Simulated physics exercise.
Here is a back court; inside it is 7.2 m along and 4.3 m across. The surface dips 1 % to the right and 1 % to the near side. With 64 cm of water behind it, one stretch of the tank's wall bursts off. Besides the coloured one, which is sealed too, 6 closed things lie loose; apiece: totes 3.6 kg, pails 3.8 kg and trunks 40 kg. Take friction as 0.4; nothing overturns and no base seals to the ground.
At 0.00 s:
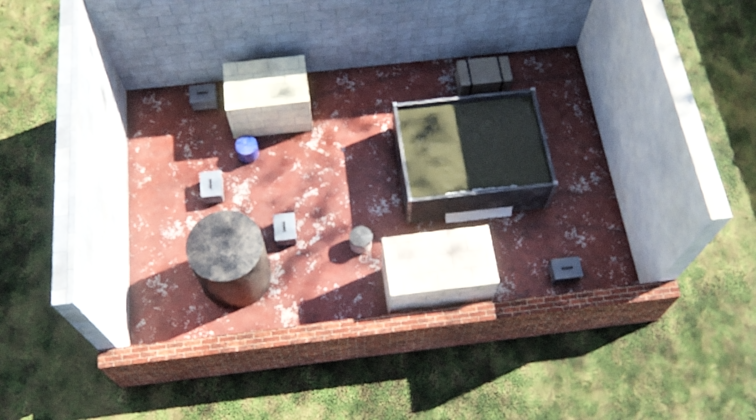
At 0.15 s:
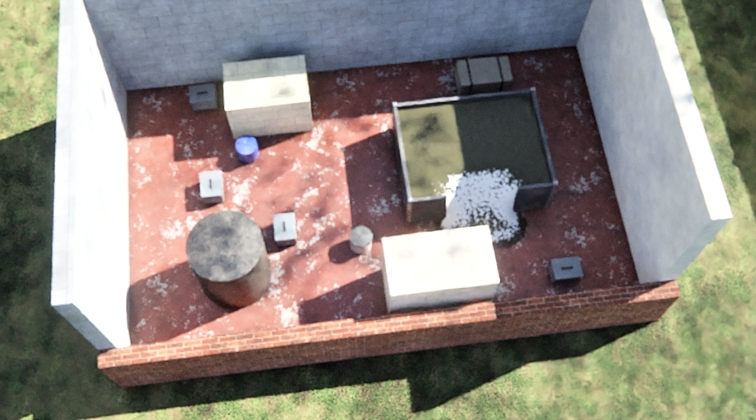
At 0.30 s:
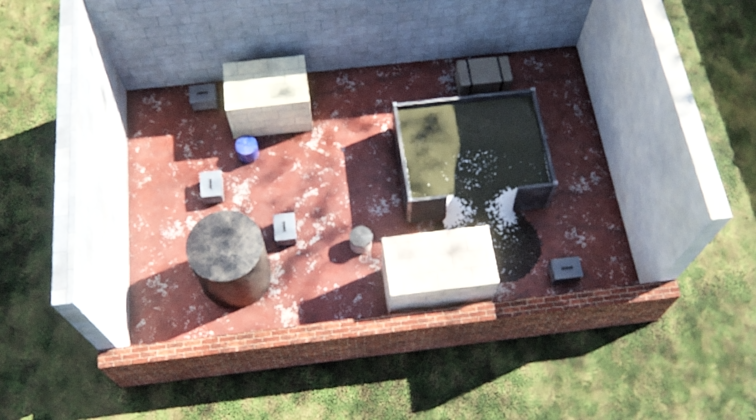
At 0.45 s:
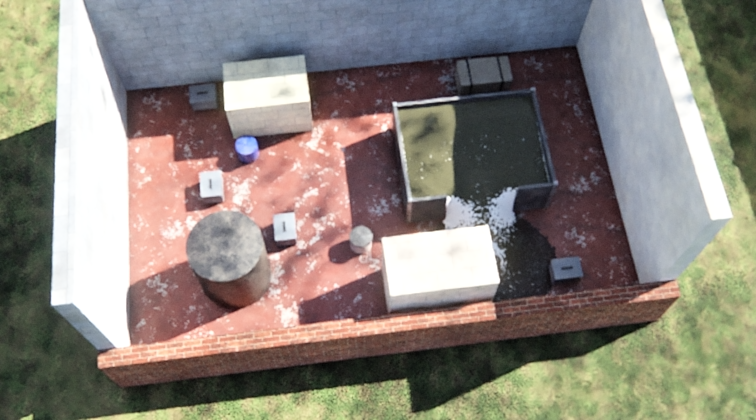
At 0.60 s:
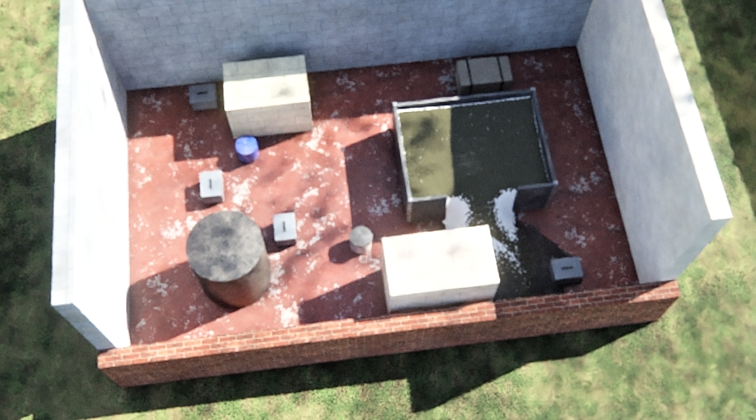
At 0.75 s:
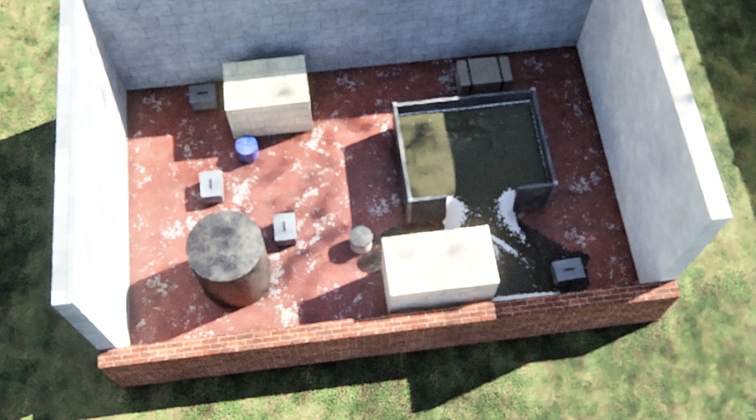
A large walled tank of dark water burst open along its near side, and foaming water poured onto the red courtyard floor, spreading around the pale block and a small dark box, which stayed put.
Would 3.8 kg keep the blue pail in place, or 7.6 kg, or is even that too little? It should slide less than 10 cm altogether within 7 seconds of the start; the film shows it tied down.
For it, only the higher weight holds it.
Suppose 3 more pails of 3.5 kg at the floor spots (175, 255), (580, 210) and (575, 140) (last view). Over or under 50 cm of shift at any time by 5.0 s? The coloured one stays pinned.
In that order: Under, over, over.
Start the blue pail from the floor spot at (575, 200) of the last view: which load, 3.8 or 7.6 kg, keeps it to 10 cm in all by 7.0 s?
Neither holds.
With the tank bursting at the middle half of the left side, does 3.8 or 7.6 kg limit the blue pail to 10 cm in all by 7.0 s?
Then neither load is enough.
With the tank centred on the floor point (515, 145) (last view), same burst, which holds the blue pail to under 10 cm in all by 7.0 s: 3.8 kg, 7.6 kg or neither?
In that case only the larger load is enough.
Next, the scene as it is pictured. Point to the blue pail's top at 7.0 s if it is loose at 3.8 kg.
Around (204, 155).
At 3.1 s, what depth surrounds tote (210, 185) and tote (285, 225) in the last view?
About 3 and 3 cm.
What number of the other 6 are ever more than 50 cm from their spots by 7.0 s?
That makes 5.
After 1.4 s the blue pail would be 0 cm from its start with 3.8 kg and 0 cm from its start with 7.6 kg; 0 cm of water round it then.
After 3.1 s the blue pail would be 30 cm from its start with 3.8 kg and 0 cm from its start with 7.6 kg; 4 cm of water round it then.
After 4.9 s the blue pail would be 53 cm from its start with 3.8 kg and 0 cm from its start with 7.6 kg; 3 cm of water round it then.
After 7.0 s the blue pail would be 63 cm from its start with 3.8 kg and 0 cm from its start with 7.6 kg; 4 cm of water round it then.
